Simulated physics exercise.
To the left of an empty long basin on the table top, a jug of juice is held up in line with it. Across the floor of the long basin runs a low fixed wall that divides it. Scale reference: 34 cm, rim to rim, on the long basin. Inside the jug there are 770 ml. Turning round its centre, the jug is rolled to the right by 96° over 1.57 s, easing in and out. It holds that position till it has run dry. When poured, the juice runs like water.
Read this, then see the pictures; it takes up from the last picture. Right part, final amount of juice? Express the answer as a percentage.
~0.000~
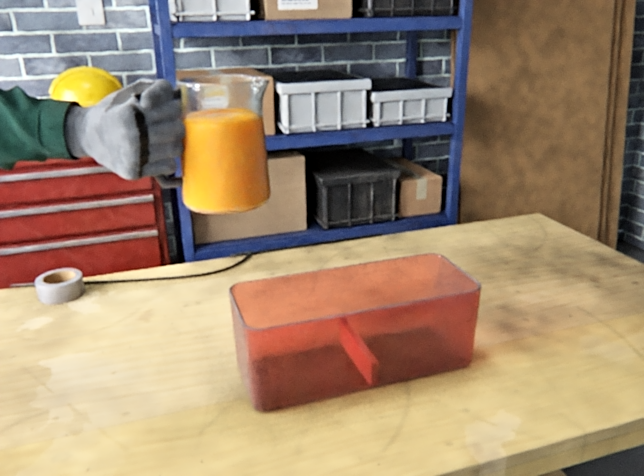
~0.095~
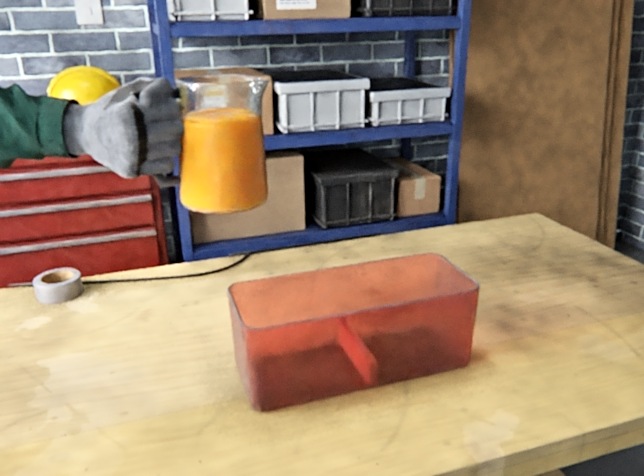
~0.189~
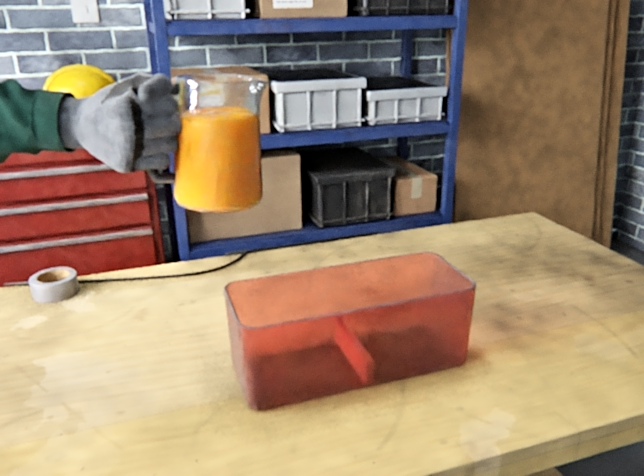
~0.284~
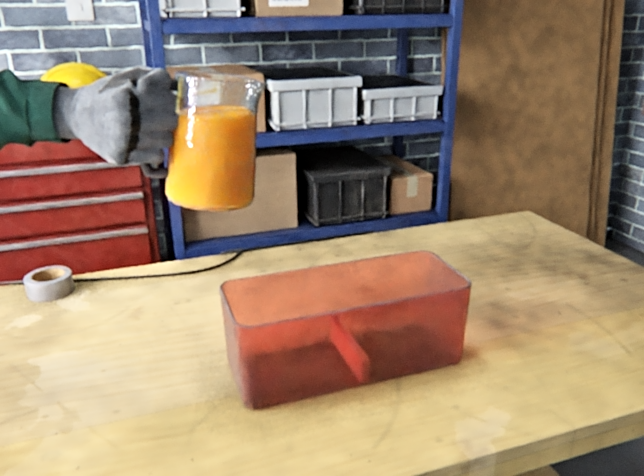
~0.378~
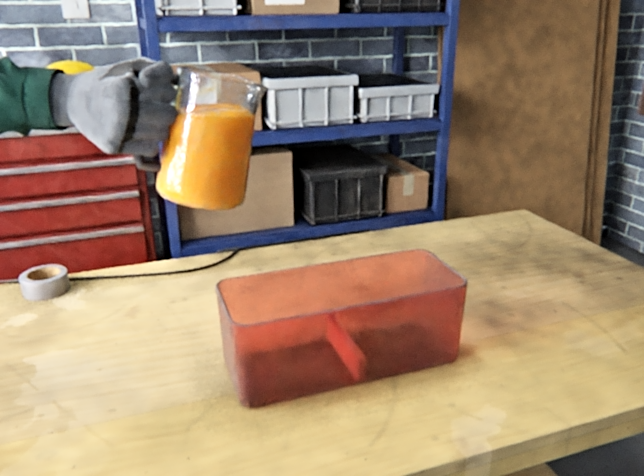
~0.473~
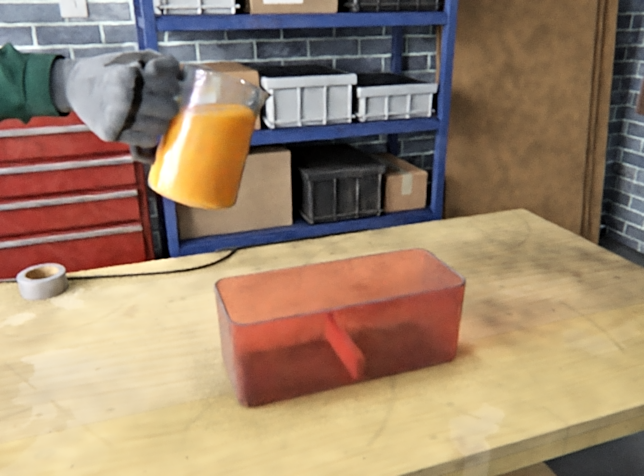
72 per cent.
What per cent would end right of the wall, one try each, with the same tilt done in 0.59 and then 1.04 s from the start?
In turn about 70 and 70 per cent.
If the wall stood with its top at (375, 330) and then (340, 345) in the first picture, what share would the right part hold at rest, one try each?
One try each: Around 10 percent and then around 90 percent.
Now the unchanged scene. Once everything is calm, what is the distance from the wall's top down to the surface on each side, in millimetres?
The left comes to roughly 30 mm and the right to roughly 12 mm.
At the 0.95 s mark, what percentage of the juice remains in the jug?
Still held: Roughly 94 % of the total.
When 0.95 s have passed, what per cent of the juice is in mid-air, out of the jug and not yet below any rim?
6 %.
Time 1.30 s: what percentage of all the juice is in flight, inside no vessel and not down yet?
About 24 % of the total.
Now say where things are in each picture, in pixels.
In the first picture, it leans 0°; its right rim is at (269, 79); the juice meets the walls at (181, 117) and (258, 112); the long basin's rim runs from (237, 308) to (460, 270); the wall's top is at (358, 341).
In the second picture, it leans 1°; its right rim is at (268, 79); the juice meets the walls at (180, 117) and (257, 112).
In the third picture, it leans 3°; its right rim is at (268, 80); the juice meets the walls at (177, 116) and (254, 111).
In the fourth picture, it leans 8°; its right rim is at (267, 83); the juice meets the walls at (173, 116) and (252, 109).
In the fifth picture, it leans 13°; its right rim is at (268, 87); the juice meets the walls at (169, 120) and (251, 108).
In the sixth picture, it leans 20°; its right rim is at (272, 94); the juice meets the walls at (165, 130) and (253, 108).
After 0.95 s the tilt is 64° and 94 per cent is still to pour, 0 is left of the wall and 0 right of it.
After 1.30 s the tilt is 89° and 57 per cent is still to pour, 3 is left of the wall and 17 right of it.
After 1.67 s the tilt is 96° and 19 per cent is still to pour, 8 is left of the wall and 60 right of it.
After 2.07 s the tilt is 96° and 6 per cent is still to pour, 19 is left of the wall and 72 right of it.
In the end 25 per cent lies left of the wall, 72 right of it and 2 outside.
